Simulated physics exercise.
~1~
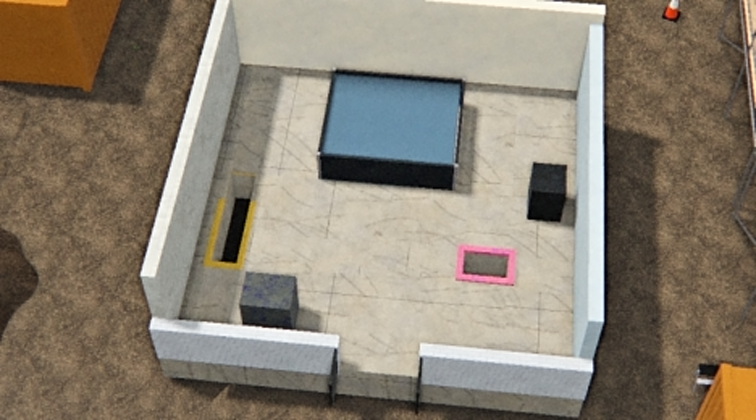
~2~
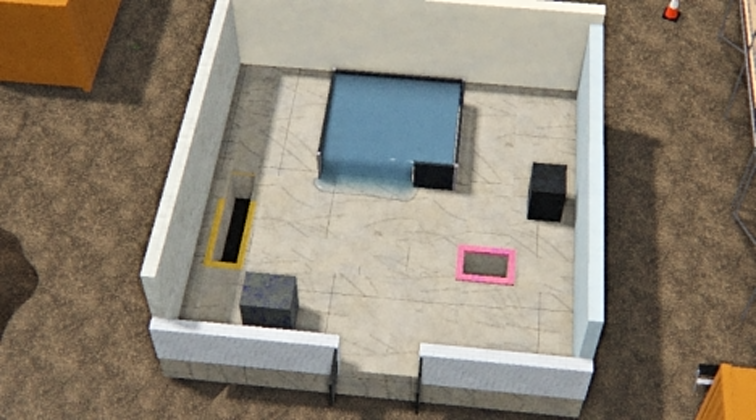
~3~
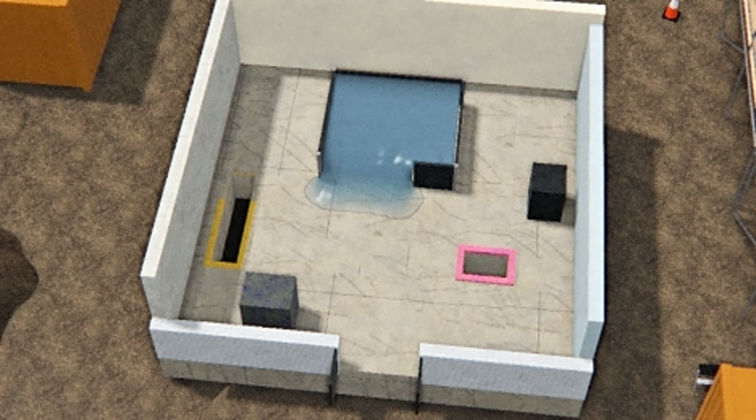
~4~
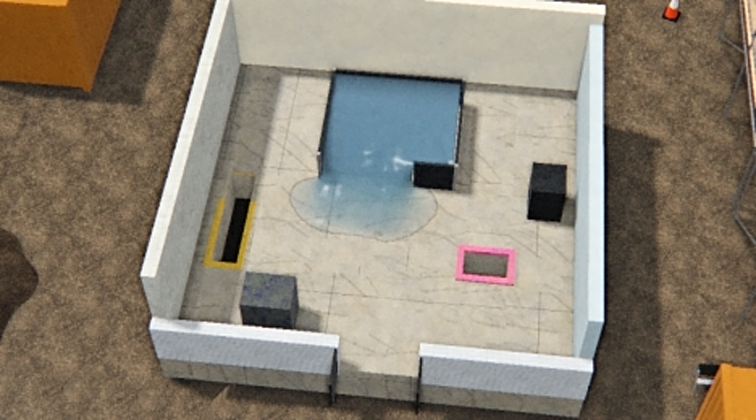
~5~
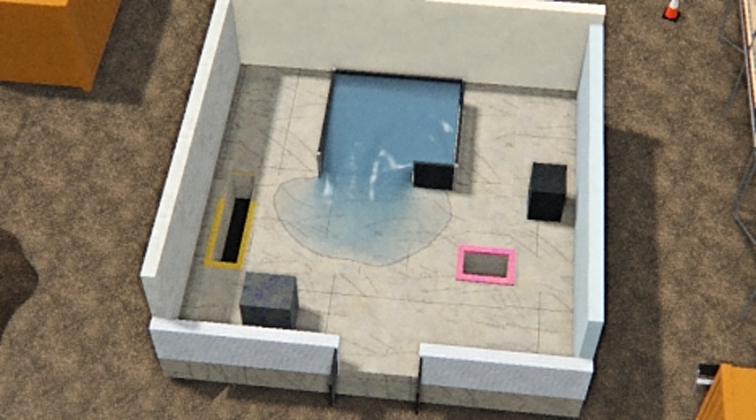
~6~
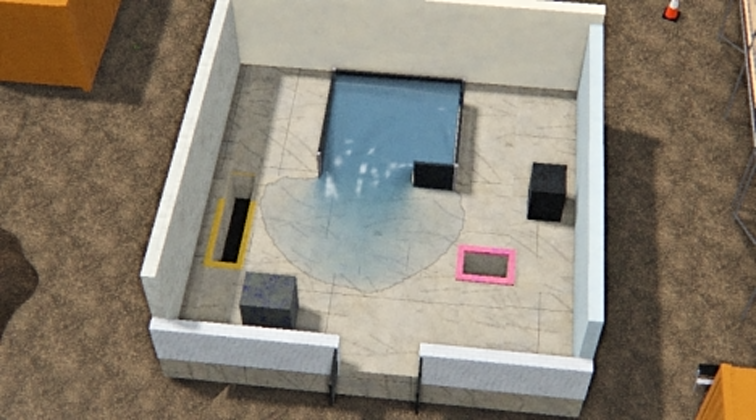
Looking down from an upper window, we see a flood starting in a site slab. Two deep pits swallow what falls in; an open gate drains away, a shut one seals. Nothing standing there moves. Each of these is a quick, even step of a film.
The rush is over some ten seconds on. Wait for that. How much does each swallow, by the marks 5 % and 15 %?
At the end, the gate accounts for a substantial part - beyond fifteen per cent. The pink pit accounts for a negligible part - below five per cent. The yellow pit accounts for a substantial part - beyond fifteen per cent.
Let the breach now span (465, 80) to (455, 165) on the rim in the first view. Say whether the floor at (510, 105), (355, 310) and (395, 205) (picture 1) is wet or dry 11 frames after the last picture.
Point 1: Inundated; point 2: Unwetted; point 3: Unwetted.
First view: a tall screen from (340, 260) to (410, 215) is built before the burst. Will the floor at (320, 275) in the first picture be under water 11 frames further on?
Point status: Inundated.
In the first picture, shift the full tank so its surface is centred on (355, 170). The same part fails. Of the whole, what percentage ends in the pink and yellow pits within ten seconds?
The pink pit gets 0 per cent, the yellow pit 25 per cent.
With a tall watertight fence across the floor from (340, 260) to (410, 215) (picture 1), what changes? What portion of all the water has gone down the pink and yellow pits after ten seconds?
Pink 2 %, yellow 40 %.
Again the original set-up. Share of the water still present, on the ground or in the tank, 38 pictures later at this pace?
Near 64 percent, give or take.
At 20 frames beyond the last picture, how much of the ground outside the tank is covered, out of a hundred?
It comes to 50 per cent.
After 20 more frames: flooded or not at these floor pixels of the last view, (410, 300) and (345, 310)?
Readings, in sequence: Waterlogged then waterlogged.
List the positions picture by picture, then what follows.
The first picture shows the tank at (393, 119) is whole and still.
In the second picture, water pours out at (367, 174) and has run to (317, 180).
In the third picture, the front is at (311, 194), out from the gap at (367, 175).
In the fourth picture, water pours out at (367, 175) and has run to (295, 197).
In the fifth picture, the front is at (382, 262), out from the gap at (367, 175).
In the sixth picture, the front is at (372, 288), out from the gap at (367, 175).
A moment on, water covers 35 % of the floor; the gate 1 %, the pink pit 0 %, the yellow pit 0 %.
Next, water covers 40 % of the floor; the gate 5 %, the pink pit 0 %, the yellow pit 2 %.
Then, water covers 50 % of the floor; the gate 13 %, the pink pit 0 %, the yellow pit 5 %.
Later, water covers 60 % of the floor; the gate 21 %, the pink pit 0 %, the yellow pit 15 %.
In the end, water covers 65 % of the floor; the gate 30 %, the pink pit 0 %, the yellow pit 24 %.
